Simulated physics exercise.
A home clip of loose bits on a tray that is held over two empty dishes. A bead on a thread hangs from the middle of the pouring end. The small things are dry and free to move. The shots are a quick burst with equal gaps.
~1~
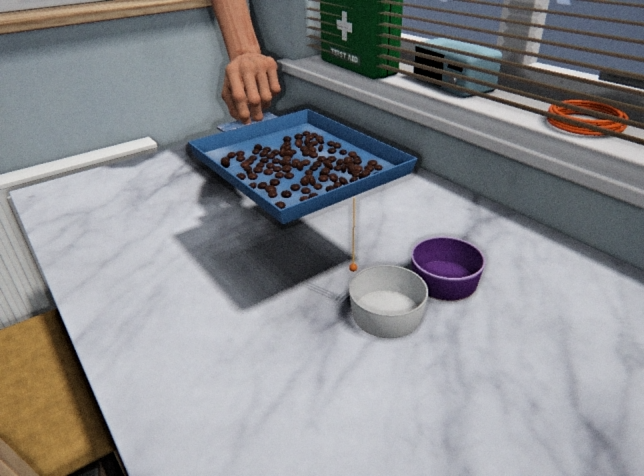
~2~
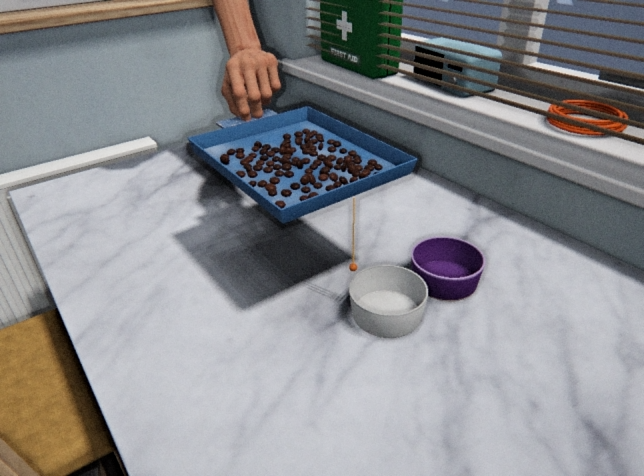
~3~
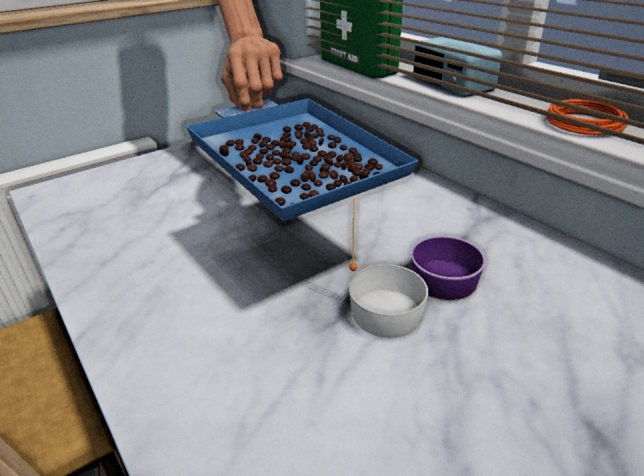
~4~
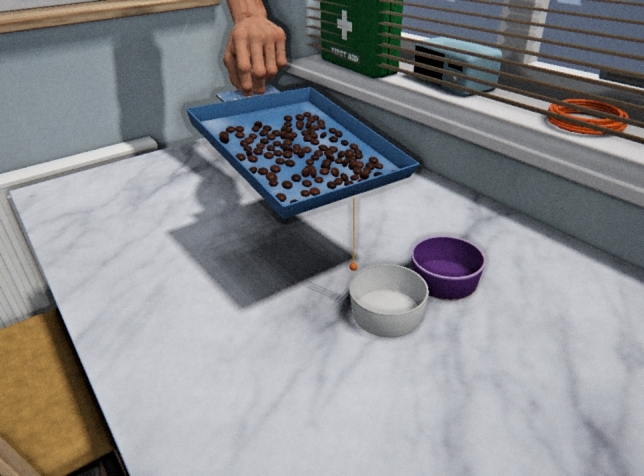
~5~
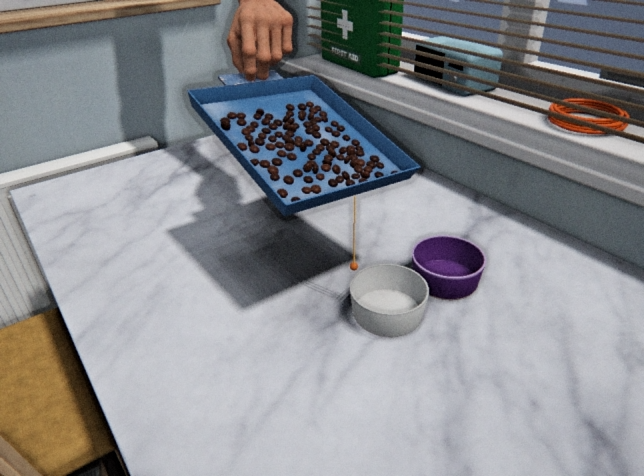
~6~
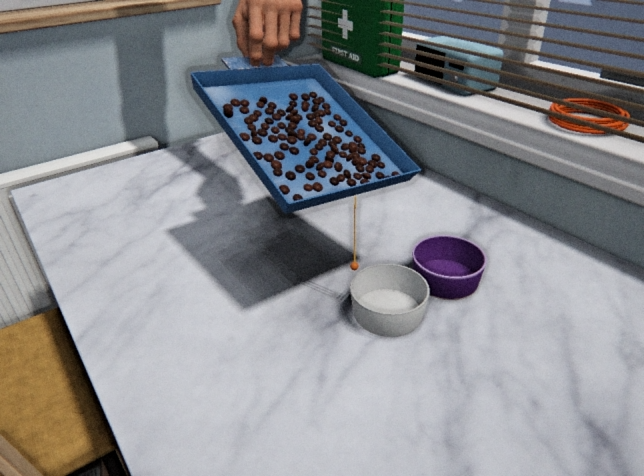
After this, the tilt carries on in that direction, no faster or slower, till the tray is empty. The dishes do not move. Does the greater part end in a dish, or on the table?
Caught overall: More than half.
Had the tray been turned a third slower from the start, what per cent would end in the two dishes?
Close to 70 per cent.
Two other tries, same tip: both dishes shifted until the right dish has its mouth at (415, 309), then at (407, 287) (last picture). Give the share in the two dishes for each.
In turn 20 and 40 in a hundred.
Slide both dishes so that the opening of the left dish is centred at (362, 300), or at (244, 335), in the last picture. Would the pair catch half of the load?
The first try: The larger part. The second: Not half.
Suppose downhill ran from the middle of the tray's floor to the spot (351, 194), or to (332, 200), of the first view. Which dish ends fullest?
At the first place left, at the second the dish on the left.
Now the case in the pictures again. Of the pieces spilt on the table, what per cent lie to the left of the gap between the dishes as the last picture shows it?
It comes to 80 per cent or so.
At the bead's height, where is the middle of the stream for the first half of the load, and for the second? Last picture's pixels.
At about (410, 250), then at (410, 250).
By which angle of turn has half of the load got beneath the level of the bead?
Near 105 degrees.
Shortly afterwards, tray tipped steeply; all but a few on the tray; only a few in the air.
Next, tray tipped past a quarter turn; a little on the tray; near a quarter in the left dish; near a quarter in the right dish; a little outside both; near a quarter in the air.
Some moments later, tray tipped past a quarter turn; near a third in the left dish; near a third in the right dish; near a third outside both.
In the end, tray tipped past a quarter turn; near a third in the left dish; near a third in the right dish; near a third outside both.
